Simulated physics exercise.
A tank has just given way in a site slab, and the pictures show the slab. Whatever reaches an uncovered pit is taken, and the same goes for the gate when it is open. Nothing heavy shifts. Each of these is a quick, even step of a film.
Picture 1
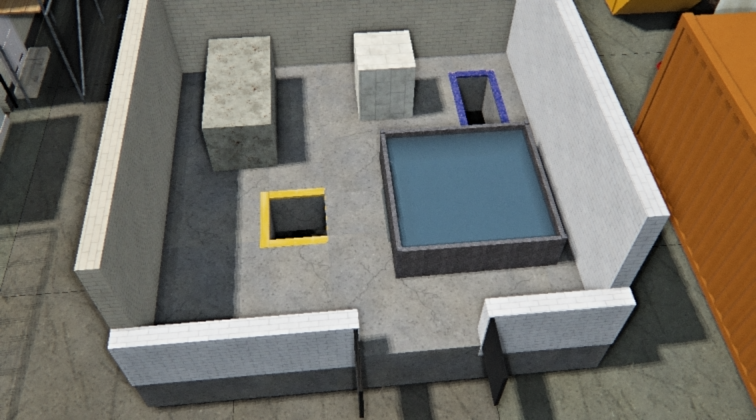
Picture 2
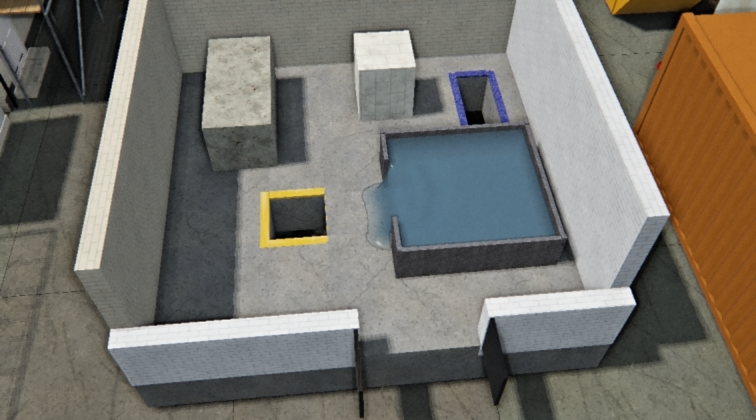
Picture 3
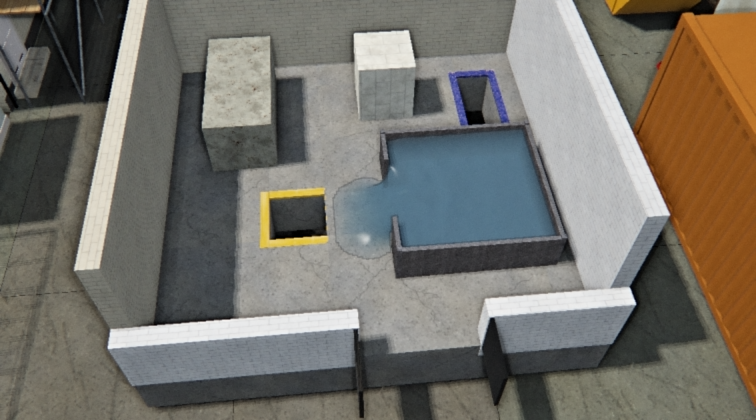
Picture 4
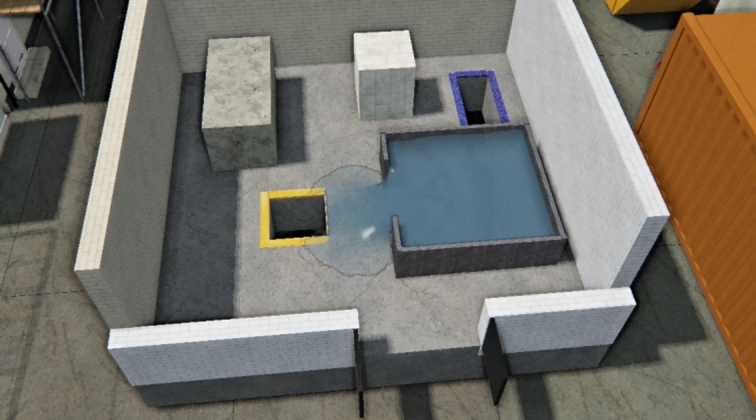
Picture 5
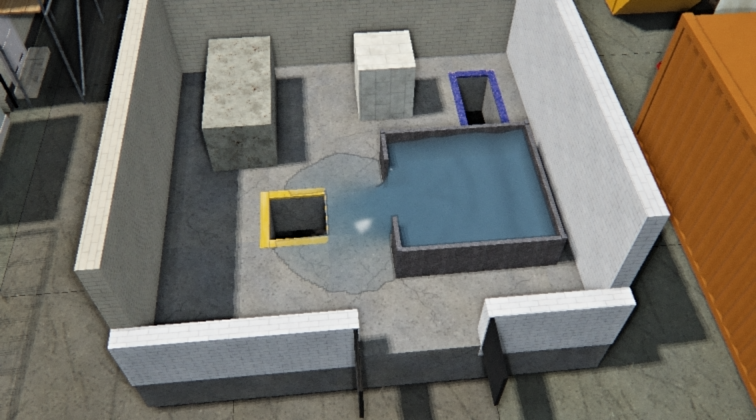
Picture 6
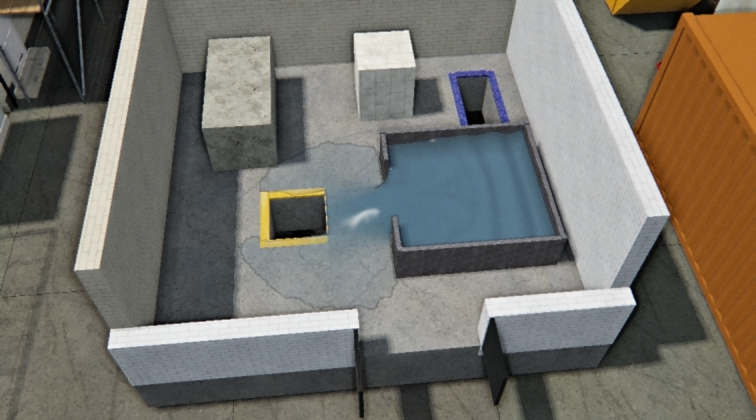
A walled concrete slab in an outdoor yard is seen from high above by a still camera, with an orange container to the right. A dark-rimmed tank of blue water sits right of a yellow-edged opening, with a blue-edged opening and two pale blocks behind. Water pours through a gap in the tank's left side, spreading leftward in a widening, thin sheet around the yellow-edged opening.
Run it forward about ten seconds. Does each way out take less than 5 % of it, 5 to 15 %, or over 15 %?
One by one: The gate stays lower than five per cent; the yellow pit goes higher than fifteen per cent; the blue pit stays lower than five per cent.
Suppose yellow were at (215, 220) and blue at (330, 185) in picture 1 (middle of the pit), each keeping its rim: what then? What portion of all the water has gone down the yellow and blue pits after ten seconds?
Of the total, the yellow pit holds 25 per cent and the blue pit 40 per cent.
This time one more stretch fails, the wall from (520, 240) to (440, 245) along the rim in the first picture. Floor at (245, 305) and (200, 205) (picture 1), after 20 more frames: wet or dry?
In turn: Covered, not flooded.
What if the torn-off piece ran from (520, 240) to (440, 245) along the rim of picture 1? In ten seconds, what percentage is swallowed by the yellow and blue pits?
Yellow 0 %, blue 8 %.
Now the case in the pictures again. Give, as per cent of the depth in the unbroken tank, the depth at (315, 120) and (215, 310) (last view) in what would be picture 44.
Around 6 % at the first and 16 % at the second.
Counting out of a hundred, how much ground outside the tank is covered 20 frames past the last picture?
About 50 per cent.
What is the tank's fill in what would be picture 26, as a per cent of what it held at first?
Close to 48 in a hundred.
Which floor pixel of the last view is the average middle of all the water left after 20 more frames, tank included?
Around pixel (389, 214) of the last picture.
A moment on, water covers 30 % of the floor; the gate 0 %, the yellow pit 11 %, the blue pit 0 %.
Next, water covers 35 % of the floor; the gate 0 %, the yellow pit 19 %, the blue pit 0 %.
Then, water covers 50 % of the floor; the gate 0 %, the yellow pit 27 %, the blue pit 0 %.
Later, water covers 60 % of the floor; the gate 0 %, the yellow pit 40 %, the blue pit 0 %.
In the end, water covers 75 % of the floor; the gate 0 %, the yellow pit 52 %, the blue pit 1 %.
